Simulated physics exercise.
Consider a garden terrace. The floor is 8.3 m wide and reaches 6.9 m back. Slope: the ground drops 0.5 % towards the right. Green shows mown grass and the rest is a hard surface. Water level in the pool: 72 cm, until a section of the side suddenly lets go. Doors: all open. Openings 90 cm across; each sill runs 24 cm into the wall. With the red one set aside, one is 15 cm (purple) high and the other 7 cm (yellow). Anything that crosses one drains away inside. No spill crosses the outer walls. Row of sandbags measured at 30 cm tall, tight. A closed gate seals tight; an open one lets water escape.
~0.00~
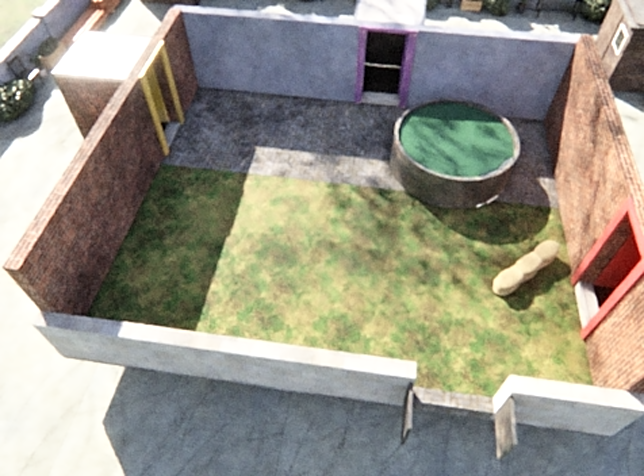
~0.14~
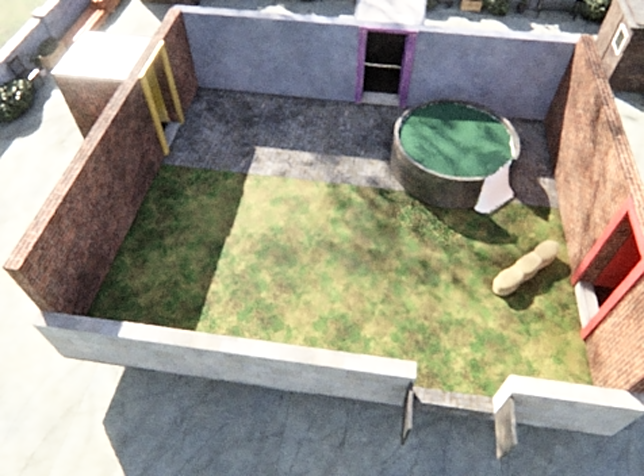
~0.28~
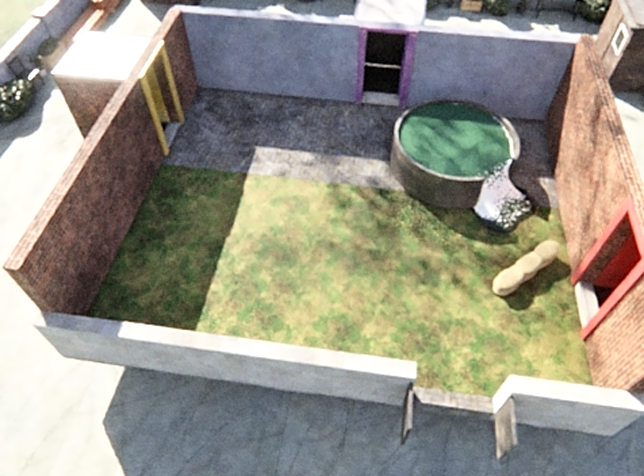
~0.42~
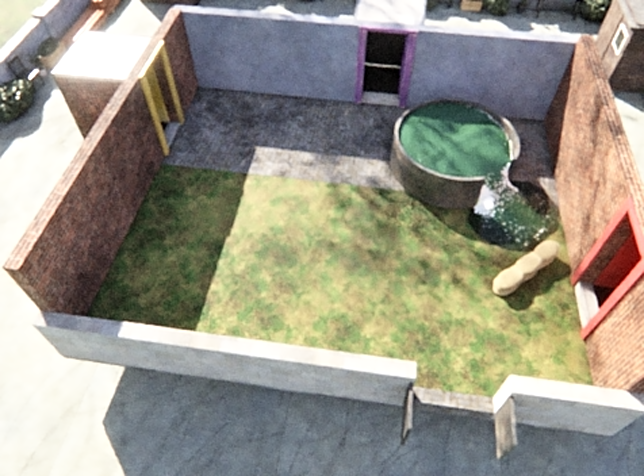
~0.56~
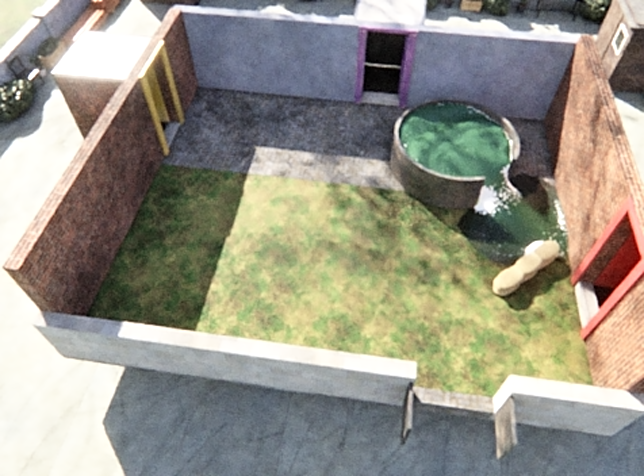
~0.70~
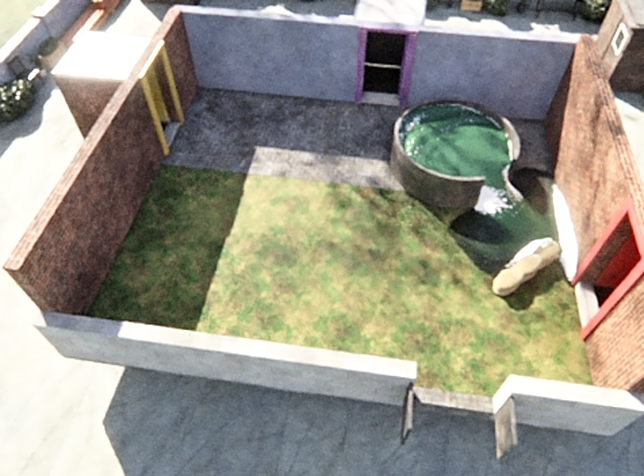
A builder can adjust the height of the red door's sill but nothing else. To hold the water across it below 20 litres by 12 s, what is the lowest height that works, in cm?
Close to 6 cm is just enough.
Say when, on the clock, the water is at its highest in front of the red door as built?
Around 2.0 s.
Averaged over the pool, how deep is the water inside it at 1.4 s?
Close to 53 cm deep on average.
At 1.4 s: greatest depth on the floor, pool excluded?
About 44 cm.
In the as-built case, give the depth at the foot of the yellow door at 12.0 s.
About 3.0 centimetres.
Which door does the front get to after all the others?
I'd go with the yellow door.
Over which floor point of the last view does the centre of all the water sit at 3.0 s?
Around (477, 202).
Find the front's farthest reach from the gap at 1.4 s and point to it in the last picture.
At about (590, 367).
After 1.4 s water covers 10 % of the floor, deepest (44 cm) near (555, 234); 8 cm at the red door, 0 litres in over its 17 cm sill.
After 3.0 s water covers 30 % of the floor, deepest (30 cm) near (555, 234); 7 cm at the red door, 0 litres in over its 17 cm sill.
After 12.0 s water covers 95 % of the floor, deepest (10 cm) near (555, 234); 8 cm at the red door, 0 litres in over its 17 cm sill.
At the red door as built, the water arrived by 0.9 s and peaked near 10 cm at 2.0 s.
With a sill of 5 cm, 33 litres would have come in within the 12 s; with 7 cm, 10 litres. So under 20 litres takes about 6 cm.
